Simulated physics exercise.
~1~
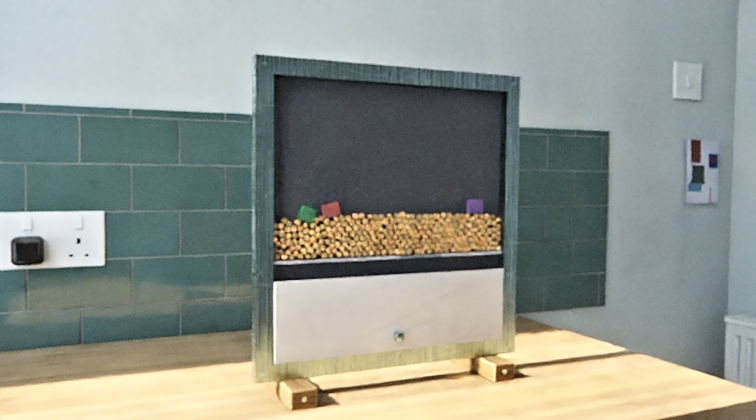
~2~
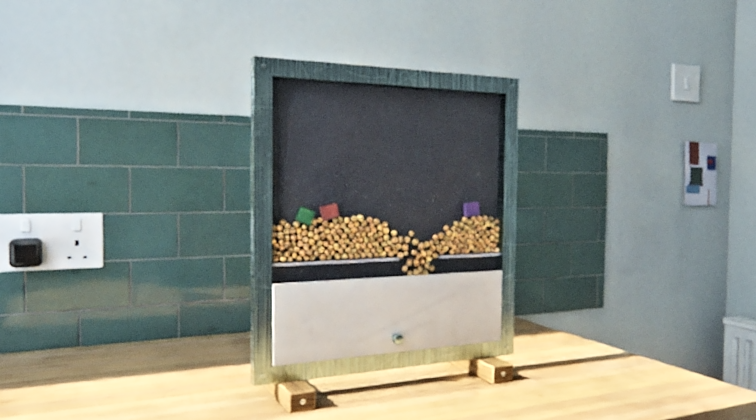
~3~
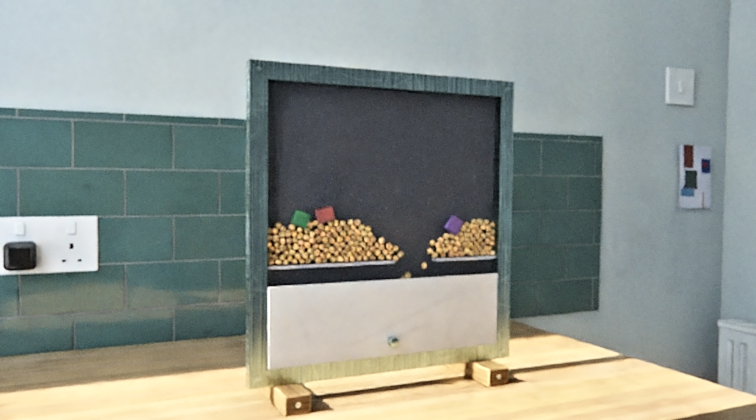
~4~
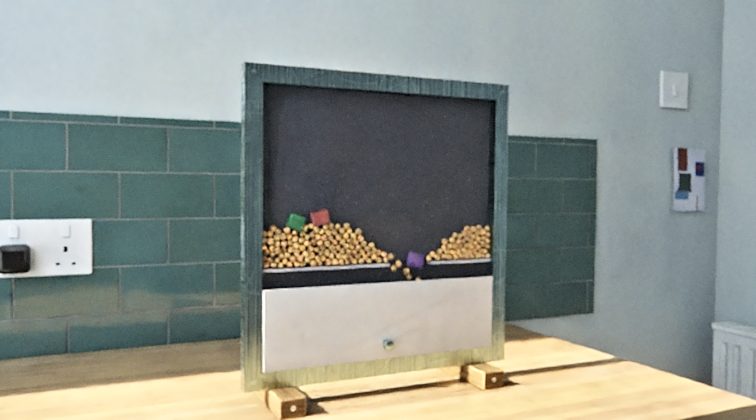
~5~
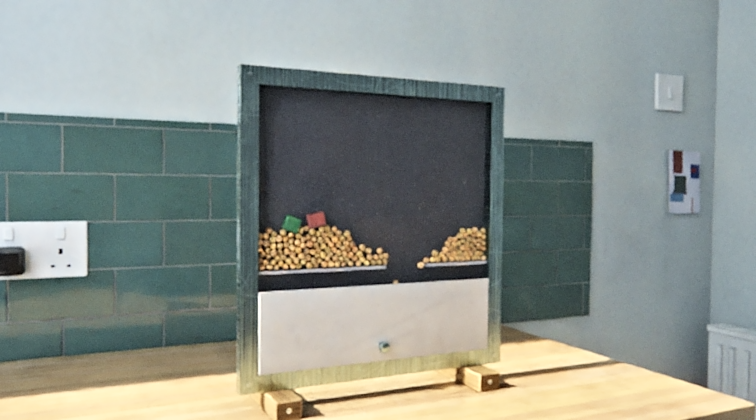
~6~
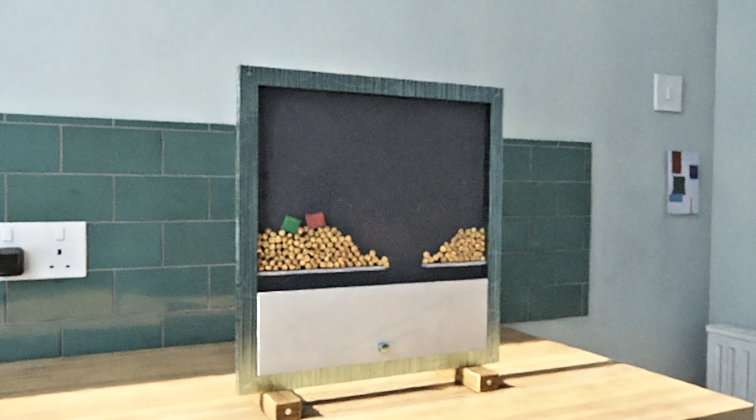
Wooden beads poured through a gap that opened in the floor of a flat, dark-backed case, and the purple block on the right slid down and dropped out, leaving two sloping heaps with the green and red blocks still resting on the left one.
